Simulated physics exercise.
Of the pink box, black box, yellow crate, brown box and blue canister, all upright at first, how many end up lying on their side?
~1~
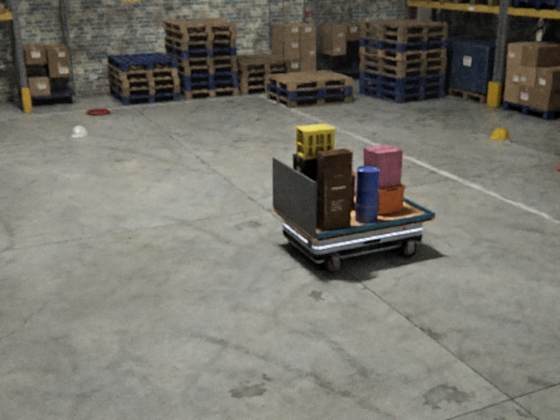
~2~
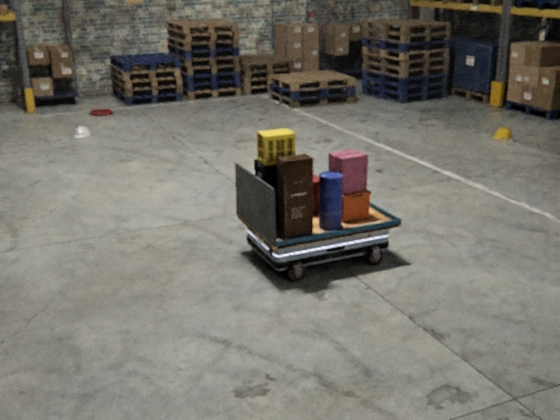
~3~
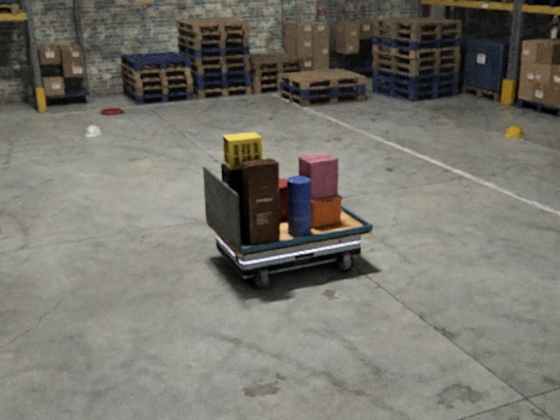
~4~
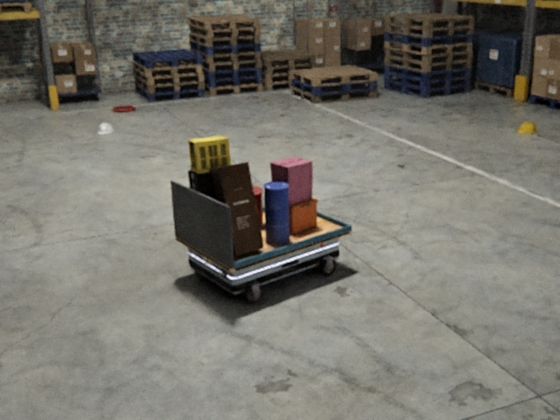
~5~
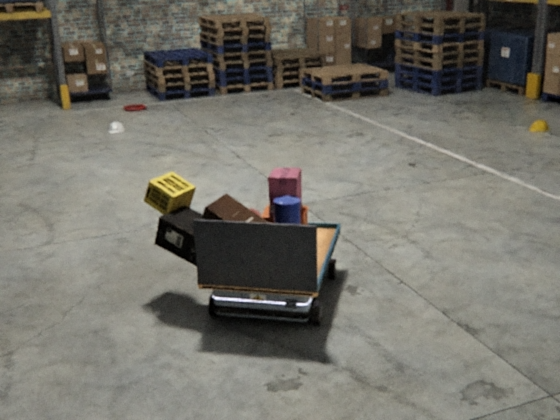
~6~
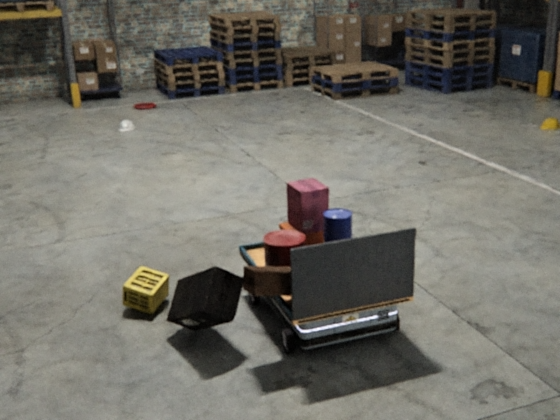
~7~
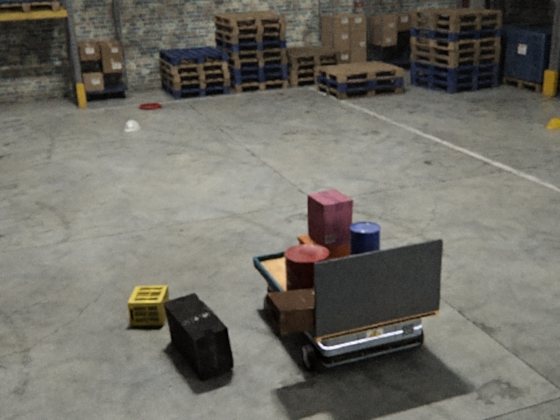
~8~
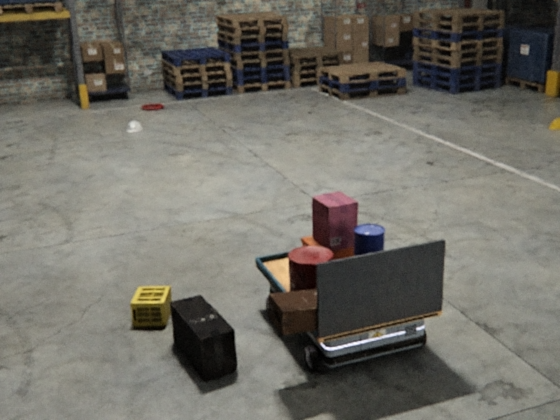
Three of them end up on their side. The black box and yellow crate lie on the floor, and the brown box lies on the cart.
